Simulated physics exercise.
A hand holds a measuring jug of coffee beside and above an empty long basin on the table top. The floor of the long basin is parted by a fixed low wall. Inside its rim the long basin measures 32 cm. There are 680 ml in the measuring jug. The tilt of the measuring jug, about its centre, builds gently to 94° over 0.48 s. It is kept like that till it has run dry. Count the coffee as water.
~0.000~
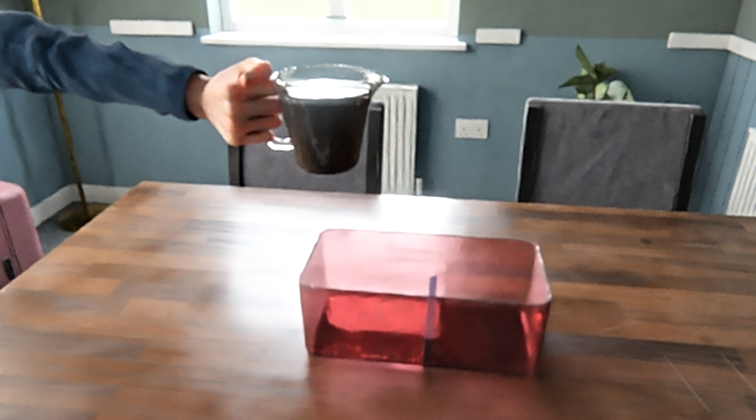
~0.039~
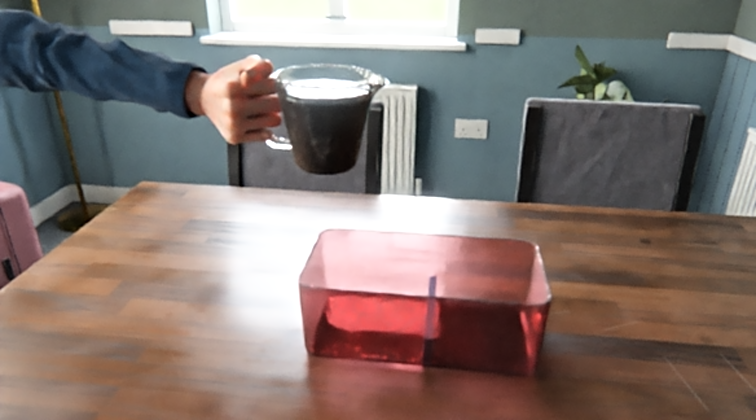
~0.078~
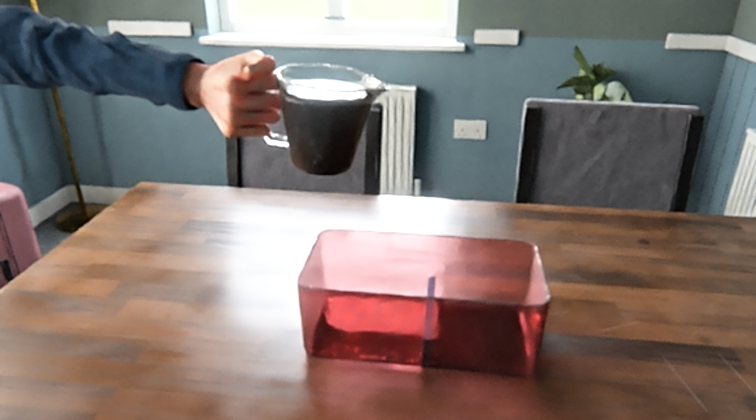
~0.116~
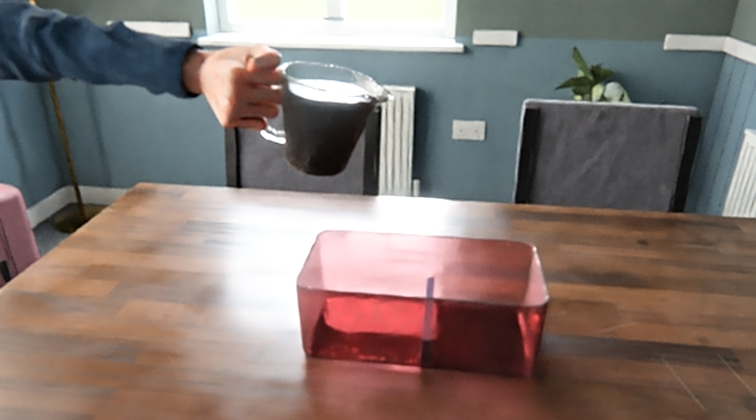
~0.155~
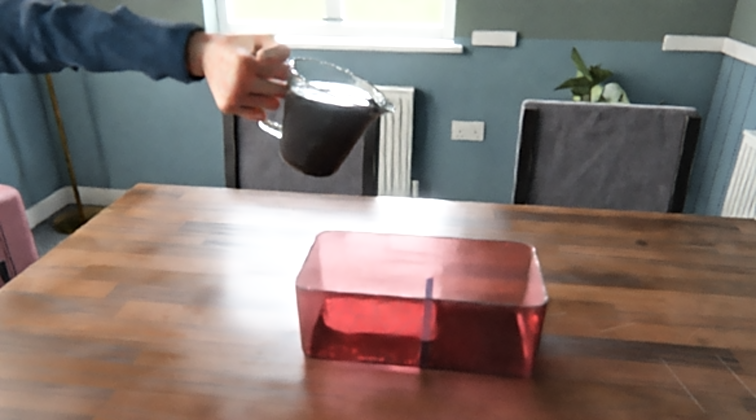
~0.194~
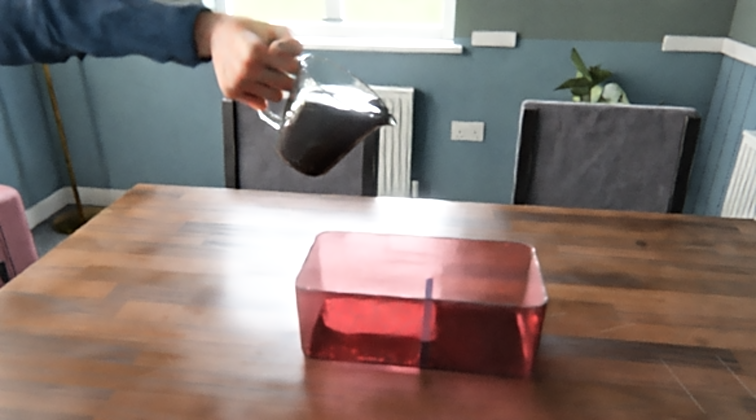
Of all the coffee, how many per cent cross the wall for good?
Roughly 65 per cent is past the wall.
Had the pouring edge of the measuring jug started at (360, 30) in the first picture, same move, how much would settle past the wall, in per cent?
In that case some 30 per cent.
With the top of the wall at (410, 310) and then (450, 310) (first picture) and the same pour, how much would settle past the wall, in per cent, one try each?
In turn about 85 and 15 per cent.
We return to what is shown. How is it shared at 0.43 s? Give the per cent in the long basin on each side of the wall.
Near 0 on the left, 10 on the right.
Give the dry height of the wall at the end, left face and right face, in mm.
Some 36 mm on the left and 24 mm on the right.
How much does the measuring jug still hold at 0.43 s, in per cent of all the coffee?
Some 46 per cent.
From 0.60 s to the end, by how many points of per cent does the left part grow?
About 12 per cent.
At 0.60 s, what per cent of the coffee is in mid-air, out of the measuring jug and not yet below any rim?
Some 22 per cent.
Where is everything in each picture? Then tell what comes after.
In the first frame, it leans 0°; its right rim is at (388, 79); the coffee meets the walls at (283, 88) and (372, 90); the long basin's rim runs from (310, 255) to (544, 272); the wall's top is at (431, 305).
In the second frame, it leans 2°; its right rim is at (388, 81); the coffee meets the walls at (283, 87) and (372, 91).
In the third frame, it leans 6°; its right rim is at (390, 87); the coffee meets the walls at (284, 85) and (373, 95).
In the fourth frame, it leans 13°; its right rim is at (393, 97); the coffee meets the walls at (287, 85) and (376, 99).
In the fifth frame, it leans 22°; its right rim is at (396, 109); the coffee meets the walls at (291, 86) and (382, 104).
In the sixth frame, it leans 33°; its right rim is at (397, 124); the coffee meets the walls at (291, 99) and (391, 115).
By 0.43 s the tilt is 92° and 45 per cent is still to pour, 0 is left of the wall and 10 right of it.
By 0.60 s the tilt is 94° and 13 per cent is still to pour, 19 is left of the wall and 45 right of it.
By 0.78 s the tilt is 94° and 2 per cent is still to pour, 24 is left of the wall and 64 right of it.
By 0.98 s the tilt is 94° and 0 per cent is still to pour, 30 is left of the wall and 65 right of it.
At rest 31 per cent lies left of the wall, 65 right of it and 4 outside.
